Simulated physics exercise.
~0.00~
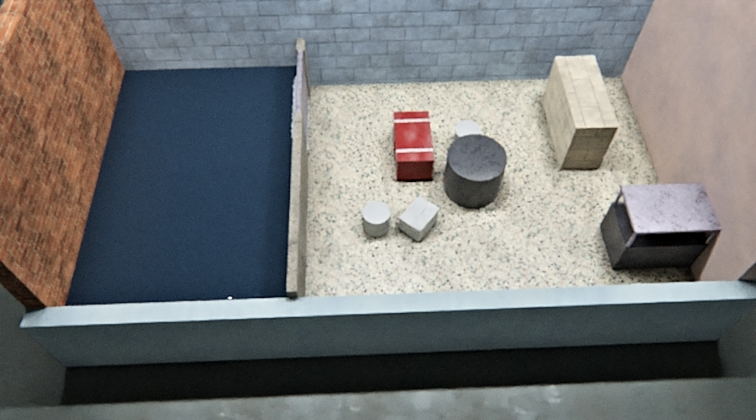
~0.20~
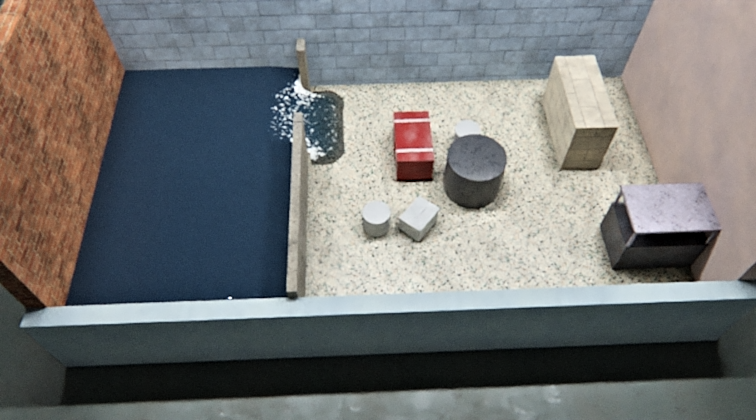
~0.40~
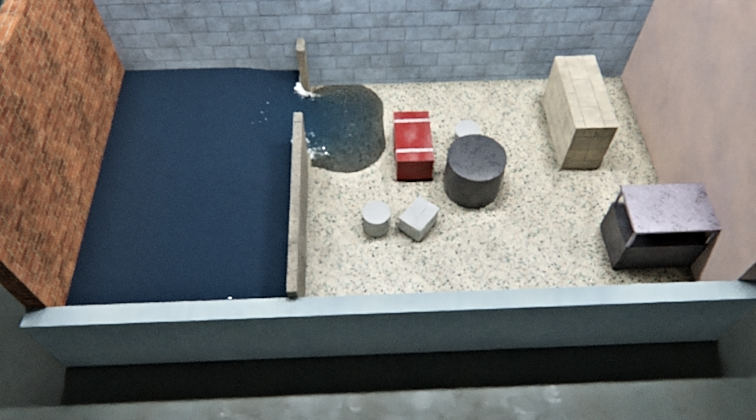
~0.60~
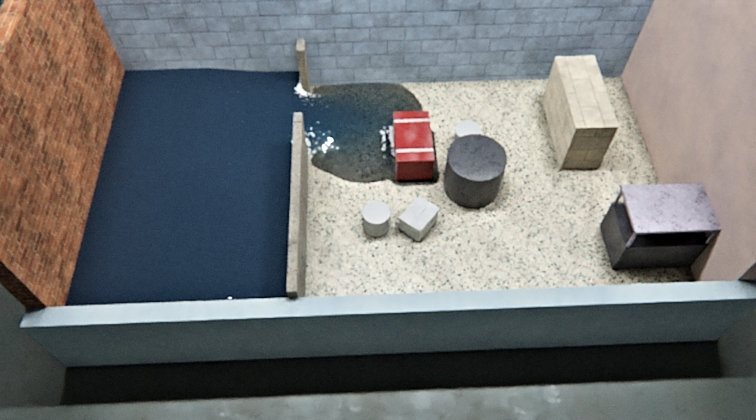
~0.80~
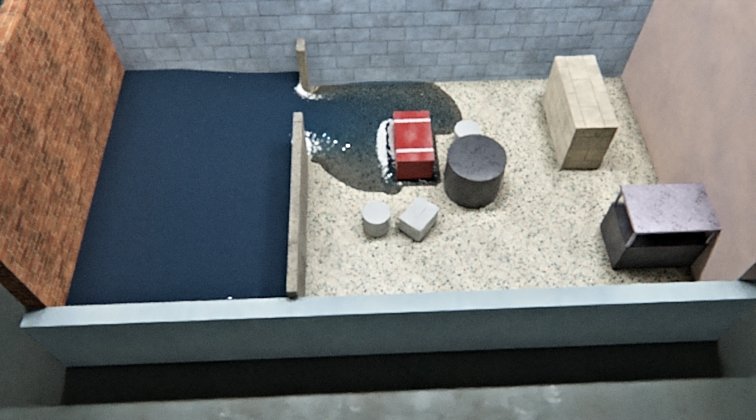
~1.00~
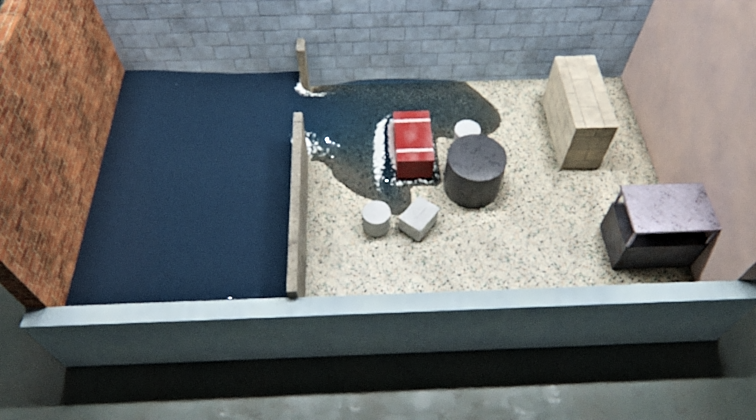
To begin with, dark blue water fills the left room behind a thin partition, while the right room's speckled floor is dry. A gap opens near the partition's far end and water pours through, foaming, then spreads rightward around the red trunk and toward the small pale objects, which stay put.
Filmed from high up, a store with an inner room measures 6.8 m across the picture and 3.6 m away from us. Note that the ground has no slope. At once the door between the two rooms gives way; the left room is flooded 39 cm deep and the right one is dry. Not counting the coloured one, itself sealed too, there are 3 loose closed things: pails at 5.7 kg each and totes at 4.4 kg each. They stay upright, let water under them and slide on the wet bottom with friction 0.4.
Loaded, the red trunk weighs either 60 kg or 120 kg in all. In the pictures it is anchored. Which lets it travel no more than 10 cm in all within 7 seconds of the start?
Heavier only.
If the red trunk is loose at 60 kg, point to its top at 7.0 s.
Near (439, 137).
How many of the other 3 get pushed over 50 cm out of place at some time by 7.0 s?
I make that 2.
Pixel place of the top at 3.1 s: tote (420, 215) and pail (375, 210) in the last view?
About (460, 227) for the first and (358, 285) for the second.
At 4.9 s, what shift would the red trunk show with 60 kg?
It would be some 30 cm from its spot.
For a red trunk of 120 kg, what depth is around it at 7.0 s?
10 cm, roughly.
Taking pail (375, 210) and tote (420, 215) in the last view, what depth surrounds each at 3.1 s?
7 and 1 cm.
After 1.4 s the red trunk would be 16 cm from its start with 60 kg and 0 cm from its start with 120 kg; 8 cm of water round it then.
After 3.1 s the red trunk would be 32 cm from its start with 60 kg and 0 cm from its start with 120 kg; 8 cm of water round it then.
After 4.9 s the red trunk would be 32 cm from its start with 60 kg and 0 cm from its start with 120 kg; 8 cm of water round it then.
After 7.0 s the red trunk would be 32 cm from its start with 60 kg and 0 cm from its start with 120 kg; 10 cm of water round it then.
